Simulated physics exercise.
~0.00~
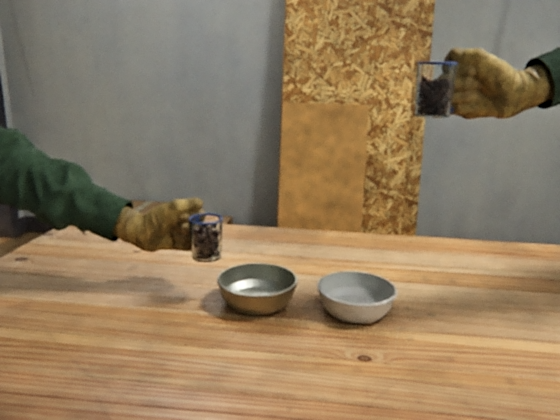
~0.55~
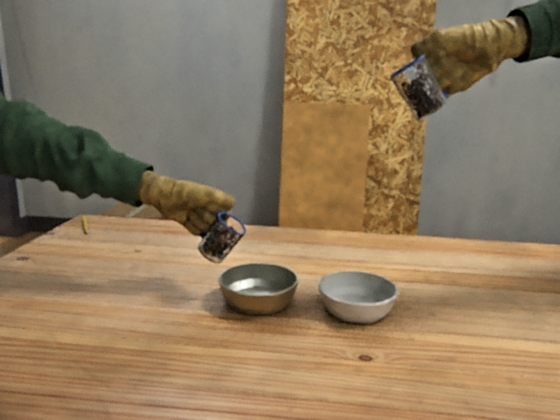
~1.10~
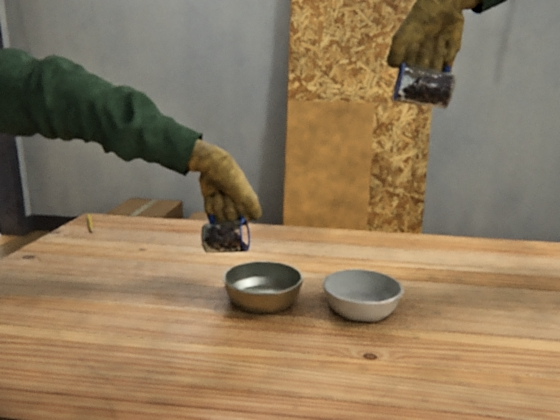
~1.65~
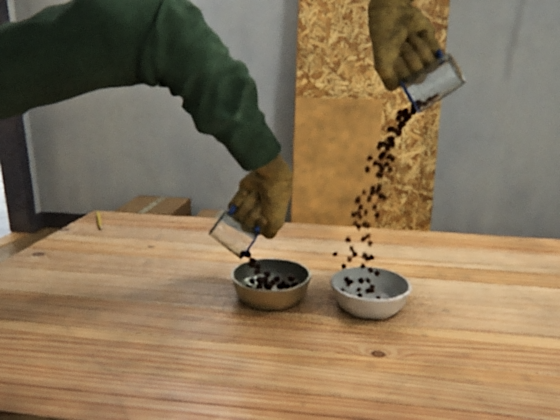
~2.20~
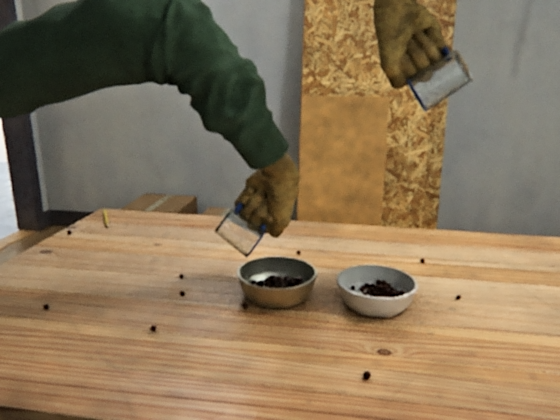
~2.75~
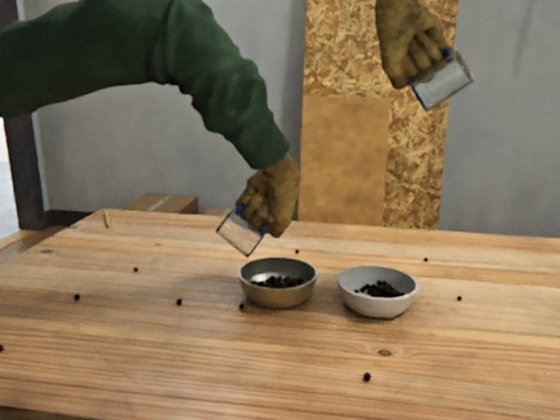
On a wooden table in front of a grey wall and a tall wood-chip panel, two shallow metal-looking dishes sit side by side. Two gloved hands in green sleeves each hold a clear cup of small dark pieces, the left one low and the right one much higher. Both hands tilt their cups until they lie on their sides, still full. Then they tip them over, and the pieces drop into the dishes, the right stream falling a long way and spreading. Some pieces bounce and roll across the table. At the end, both emptied cups hang upside down, the left dish holds its whole cupful, and the right holds most of its own, with several pieces lost outside.
